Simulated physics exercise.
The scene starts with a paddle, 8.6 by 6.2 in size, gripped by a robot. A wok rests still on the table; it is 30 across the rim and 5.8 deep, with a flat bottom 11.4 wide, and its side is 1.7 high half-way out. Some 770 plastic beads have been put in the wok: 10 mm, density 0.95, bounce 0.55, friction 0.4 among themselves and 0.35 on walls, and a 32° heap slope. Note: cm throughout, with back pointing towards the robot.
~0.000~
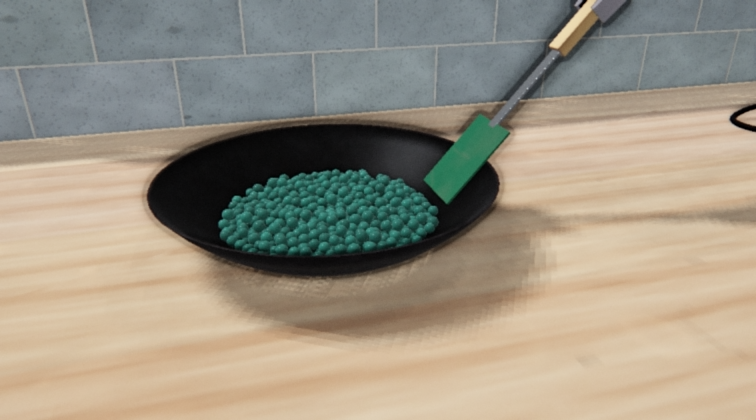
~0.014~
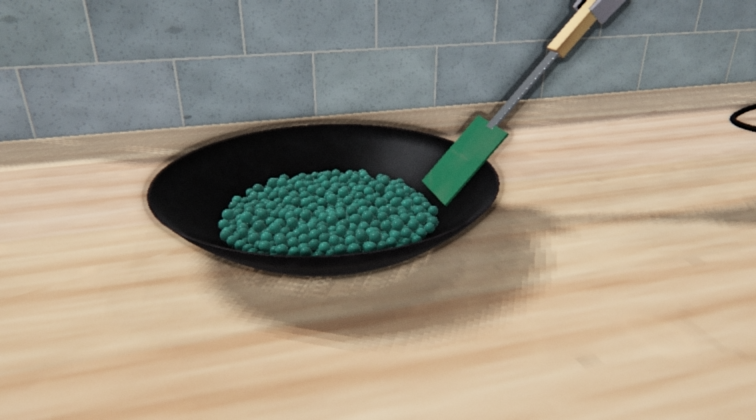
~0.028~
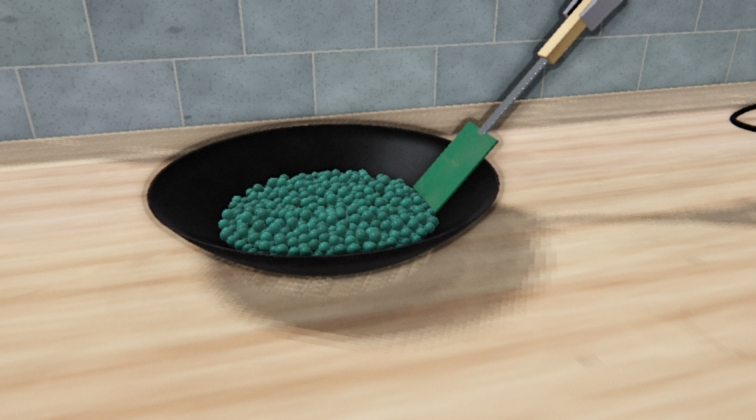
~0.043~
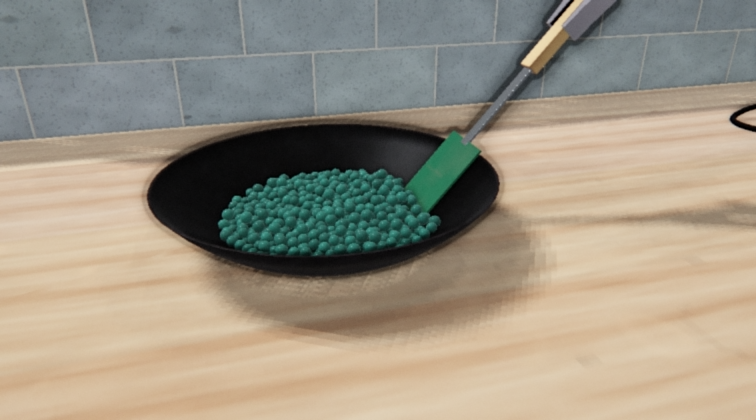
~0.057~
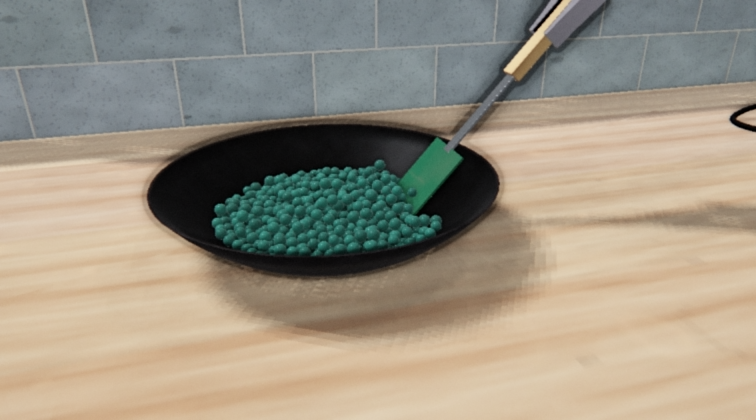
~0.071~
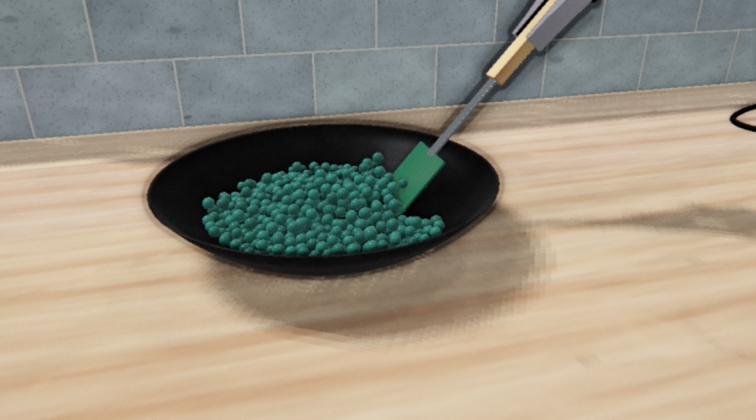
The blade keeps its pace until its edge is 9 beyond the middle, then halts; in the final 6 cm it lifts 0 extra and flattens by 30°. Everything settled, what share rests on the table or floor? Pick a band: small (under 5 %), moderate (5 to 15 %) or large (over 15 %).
The share is moderate, 5 to 15 %.
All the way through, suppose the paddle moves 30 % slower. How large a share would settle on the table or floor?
Estimated share: Some 0 %.
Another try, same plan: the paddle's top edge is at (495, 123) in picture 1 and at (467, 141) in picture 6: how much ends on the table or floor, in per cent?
Some 0 percent ends up on the table or floor.
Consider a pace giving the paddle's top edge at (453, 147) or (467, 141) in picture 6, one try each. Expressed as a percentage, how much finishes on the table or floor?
Around 5 per cent, then around 0 per cent.
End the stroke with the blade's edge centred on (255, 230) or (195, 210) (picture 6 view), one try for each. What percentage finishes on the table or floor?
0 % and 25 %.
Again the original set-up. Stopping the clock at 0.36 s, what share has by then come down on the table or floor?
About 6 per cent.
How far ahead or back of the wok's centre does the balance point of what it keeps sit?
Ahead, by around 4.0 cm.
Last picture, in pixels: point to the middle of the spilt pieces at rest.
Near (57, 267) in the last picture.
After 0.11 s, sloping 48°, highest piece 8 above the table; 767 in the wok.
After 0.14 s, sloping 40°, highest piece 8 above the table; 767 in the wok.
After 0.36 s, sloping 18°, highest piece 7 above the table; 709 in the wok, 50 on the table or floor, 8 on the blade or in flight.
After 1.41 s, sloping 18°, highest piece 7 above the table; 707 in the wok, 60 on the table or floor.
At rest, 707 in the wok, 60 on the table or floor. That is 8 % on the table or floor.
